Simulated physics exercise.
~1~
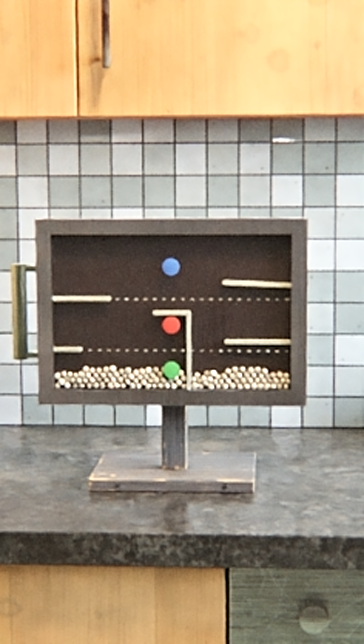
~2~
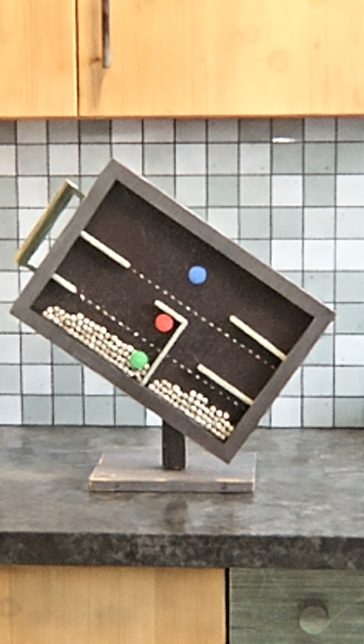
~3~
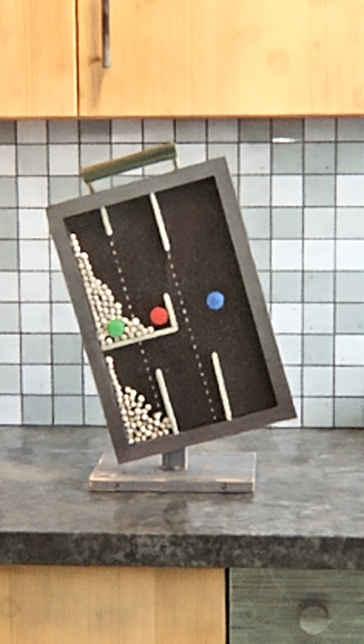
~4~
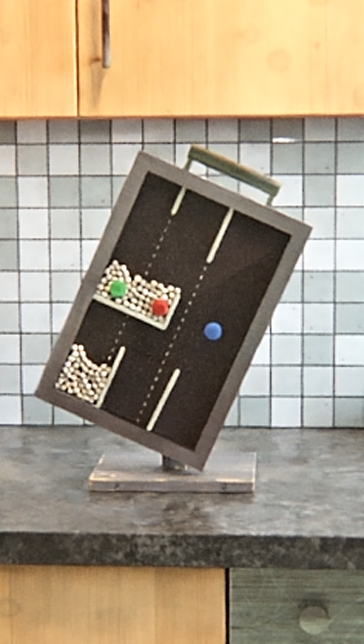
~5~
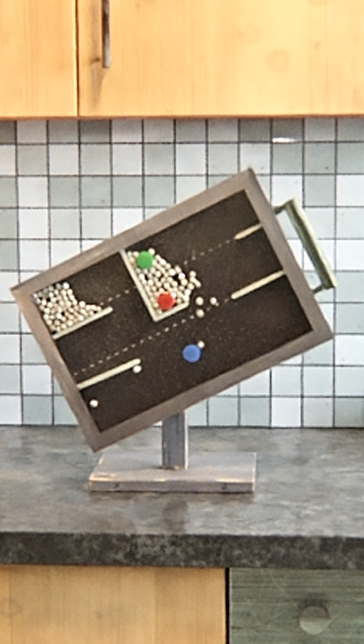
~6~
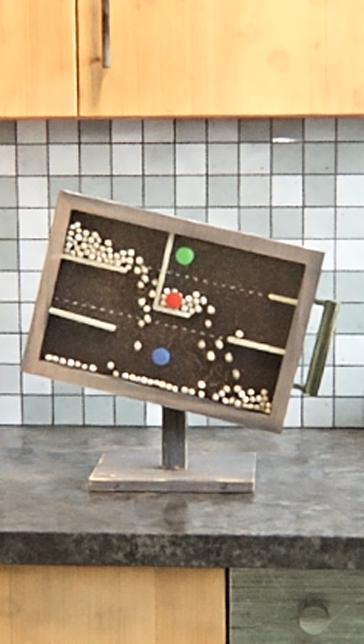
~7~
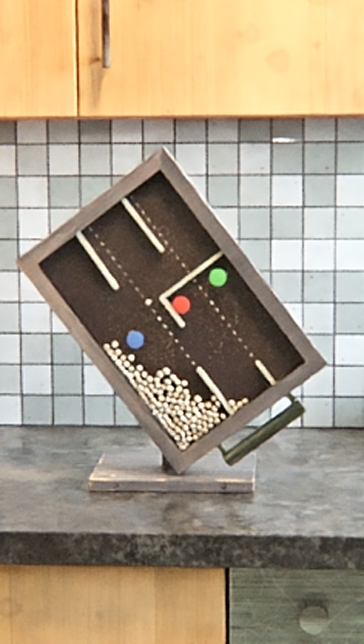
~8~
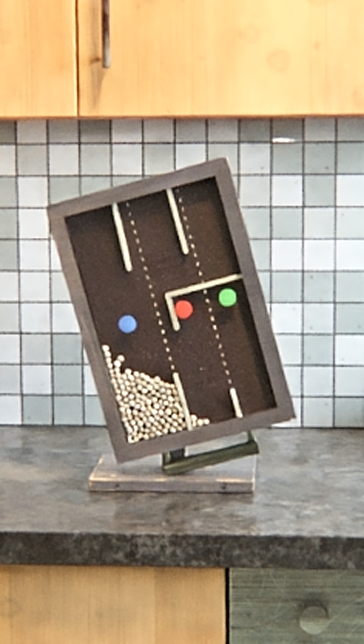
A dark framed case turns clockwise on its stand, spilling white balls into the blue-dotted strip.
